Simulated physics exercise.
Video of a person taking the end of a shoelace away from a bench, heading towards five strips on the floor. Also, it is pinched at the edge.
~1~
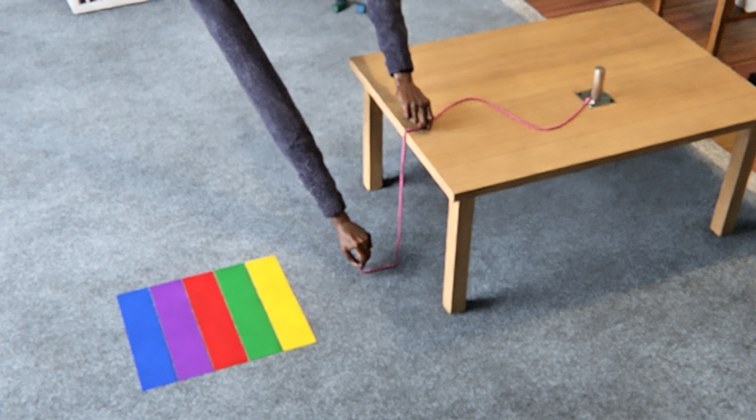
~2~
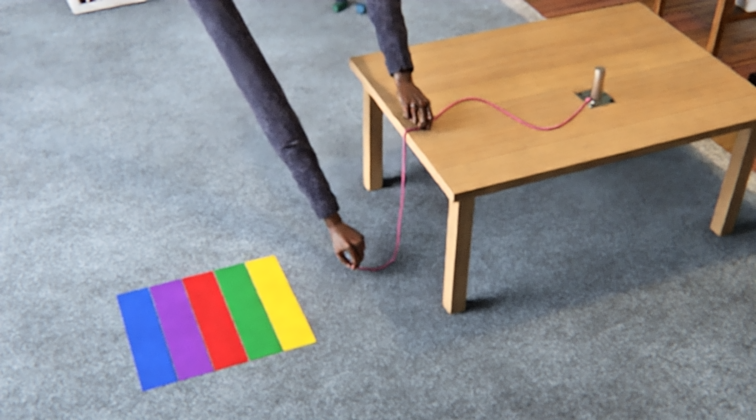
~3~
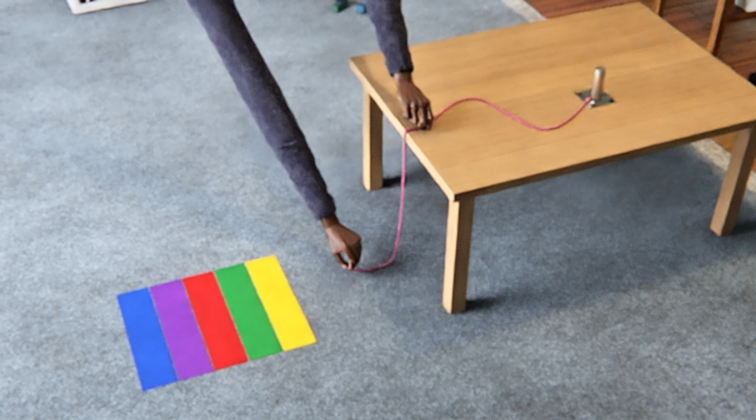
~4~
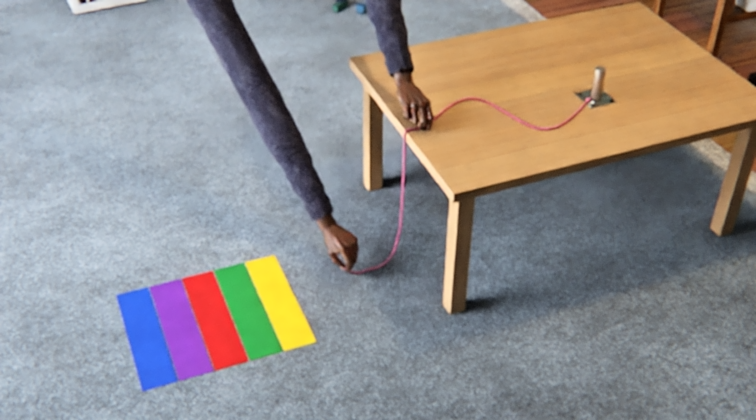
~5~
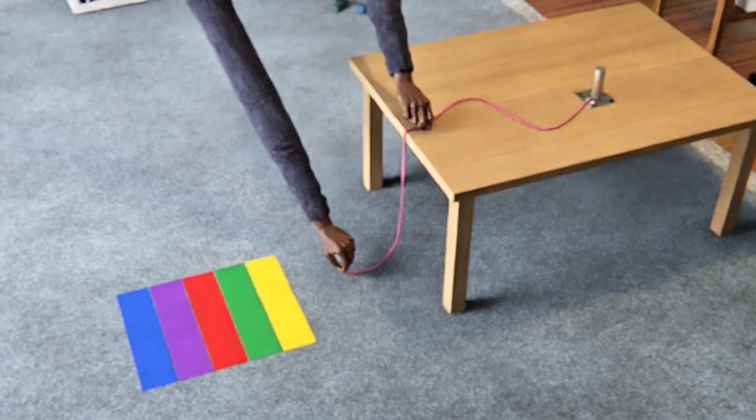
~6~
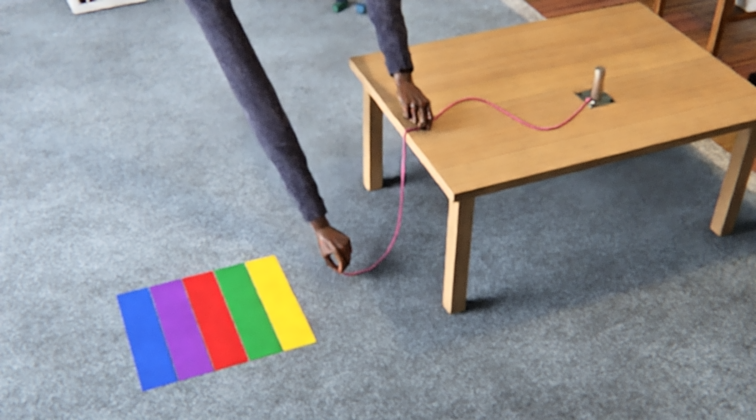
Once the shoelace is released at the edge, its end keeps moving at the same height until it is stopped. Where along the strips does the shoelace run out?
Over the purple strip.
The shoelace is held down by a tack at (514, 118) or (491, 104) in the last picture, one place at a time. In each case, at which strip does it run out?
Try 1: Red; try 2: Green.
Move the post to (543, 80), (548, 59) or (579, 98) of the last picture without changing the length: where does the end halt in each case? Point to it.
Taking the tries in turn, you get (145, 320), (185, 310) and (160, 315).
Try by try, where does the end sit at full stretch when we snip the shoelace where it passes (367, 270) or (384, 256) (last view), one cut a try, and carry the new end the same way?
Around (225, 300) for the first cut and around (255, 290) for the second.
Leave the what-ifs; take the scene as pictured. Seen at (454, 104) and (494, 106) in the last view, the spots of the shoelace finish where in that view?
In that view they sit near (414, 131) and near (460, 123).
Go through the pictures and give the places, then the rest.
End (359, 265); yellow (293, 330); green (260, 339); red (225, 348); purple (190, 358); blue (155, 368), in the first frame.
End (352, 267); shoelace through (576, 114) (516, 119) (457, 102) (410, 130) (403, 190) (397, 249), in the second frame.
End (349, 268), in the third frame.
End (346, 268); shoelace through (576, 114) (516, 119) (457, 102) (410, 130) (403, 190) (395, 250), in the fourth frame.
End (342, 269), in the fifth frame.
End (339, 270); shoelace through (576, 114) (516, 119) (457, 102) (410, 130) (402, 190) (388, 251), in the sixth frame.
Soon after, end near (233, 298); over green.
Then, end near (200, 307); over red.
At full stretch, end near (181, 312); over purple. It halts on the purple strip.
